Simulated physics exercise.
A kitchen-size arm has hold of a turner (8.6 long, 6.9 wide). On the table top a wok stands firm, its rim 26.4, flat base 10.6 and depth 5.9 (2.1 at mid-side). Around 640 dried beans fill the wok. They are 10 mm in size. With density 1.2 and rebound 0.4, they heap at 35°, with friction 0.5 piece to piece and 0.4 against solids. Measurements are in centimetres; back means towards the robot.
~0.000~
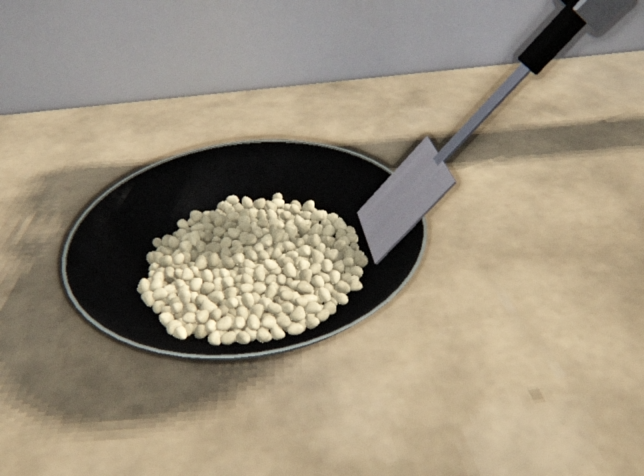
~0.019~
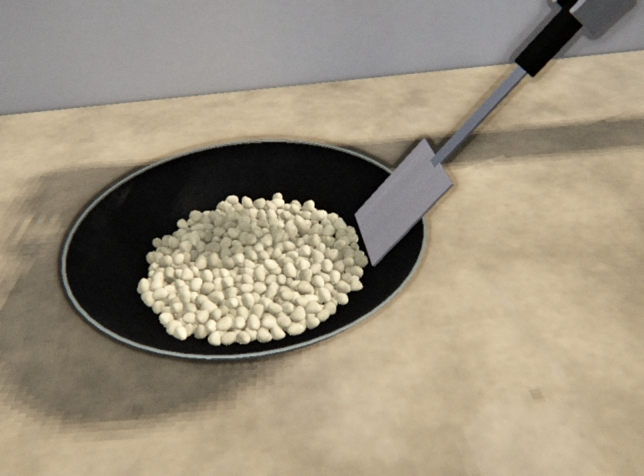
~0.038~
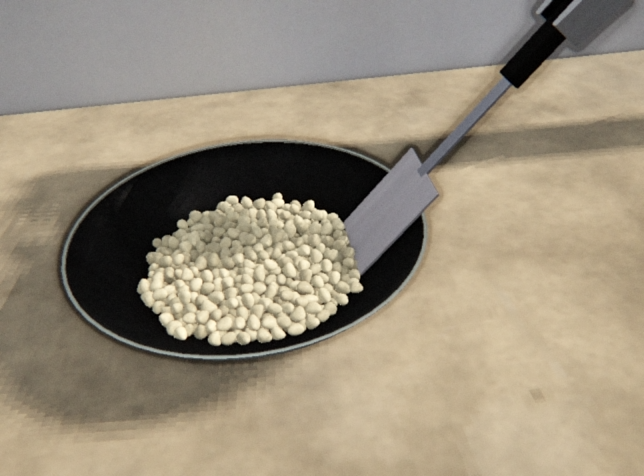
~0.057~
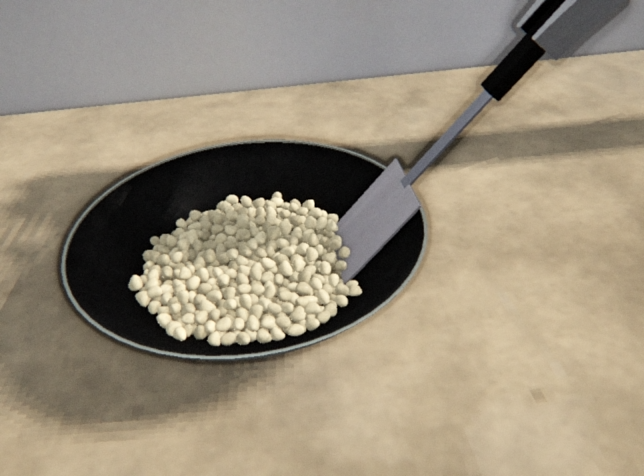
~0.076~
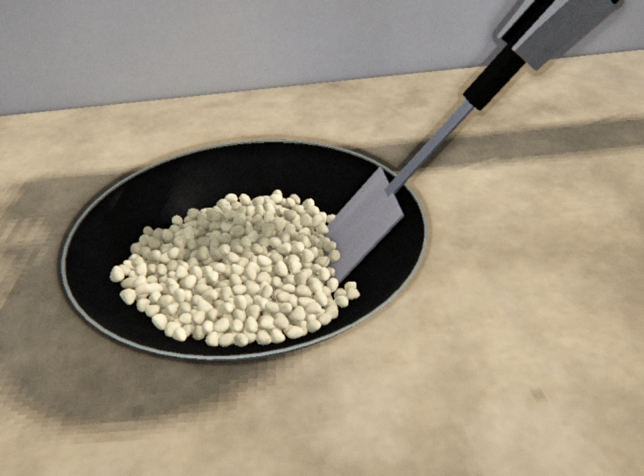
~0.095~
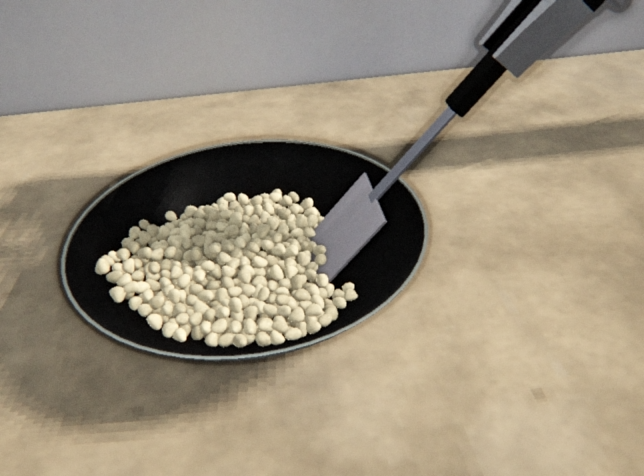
A mottled tan tabletop meets a plain grey wall, seen from above at an angle by a camera that stays still. A black wok with a thin pale rim holds a heap of cream-coloured beans, and a grey turner held by a robot arm slants in from the upper right. After barely moving at first, the turner slides left and slightly down into the heap, pushing the beans gradually leftward across the wok.
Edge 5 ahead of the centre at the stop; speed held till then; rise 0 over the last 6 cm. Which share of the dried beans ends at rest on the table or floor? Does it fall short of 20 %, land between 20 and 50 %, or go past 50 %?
It falls short of 20 %.
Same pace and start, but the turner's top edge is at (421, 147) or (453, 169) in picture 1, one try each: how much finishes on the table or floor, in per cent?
First try around 5 percent, second around 5 percent.
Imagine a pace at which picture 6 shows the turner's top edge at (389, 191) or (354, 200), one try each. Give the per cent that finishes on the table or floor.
That comes to about 5 and about 5 percent, in that order.
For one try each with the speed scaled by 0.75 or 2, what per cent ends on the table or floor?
Near 0 and near 10 percent respectively.
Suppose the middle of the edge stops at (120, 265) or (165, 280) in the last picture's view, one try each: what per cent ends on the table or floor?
Respectively about 30 and 10 percent end on the table or floor.
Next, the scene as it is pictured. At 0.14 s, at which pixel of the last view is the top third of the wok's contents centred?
I'd point to about (181, 259).
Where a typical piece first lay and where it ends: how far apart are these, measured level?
I'd put it at close to 5 centimetres.
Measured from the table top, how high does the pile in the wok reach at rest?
It reaches around 7.0 cm.
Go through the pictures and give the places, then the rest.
In the first frame, turner top edge at (441, 158), sloping 49°; upper third of the load around (252, 255), from x 145 to 360, top at y 200; 643 in the wok.
In the second frame, turner top edge at (438, 160), sloping 49°; upper third of the load around (252, 255), from x 145 to 360, top at y 200.
In the third frame, turner top edge at (425, 170), sloping 49°; upper third of the load around (251, 255), from x 145 to 355, top at y 200.
In the fourth frame, turner top edge at (408, 181), sloping 49°; upper third of the load around (245, 255), from x 135 to 355, top at y 200.
In the fifth frame, turner top edge at (391, 190), sloping 49°; upper third of the load around (236, 256), from x 120 to 350, top at y 195.
In the sixth frame, turner top edge at (375, 196), sloping 49°; upper third of the load around (223, 255), from x 105 to 350, top at y 195; 643 in the wok.
By 0.14 s, sloping 49°, highest piece 6 above the table; 643 in the wok.
By 0.19 s, sloping 49°, highest piece 7 above the table; 643 in the wok.
By 0.41 s, sloping 49°, highest piece 7 above the table; 621 in the wok, 19 on the table or floor, 3 on the blade or in flight.
By 1.46 s, sloping 49°, highest piece 7 above the table; 620 in the wok, 23 on the table or floor.
Final count, 620 in the wok, 23 on the table or floor. That is 4 % on the table or floor.
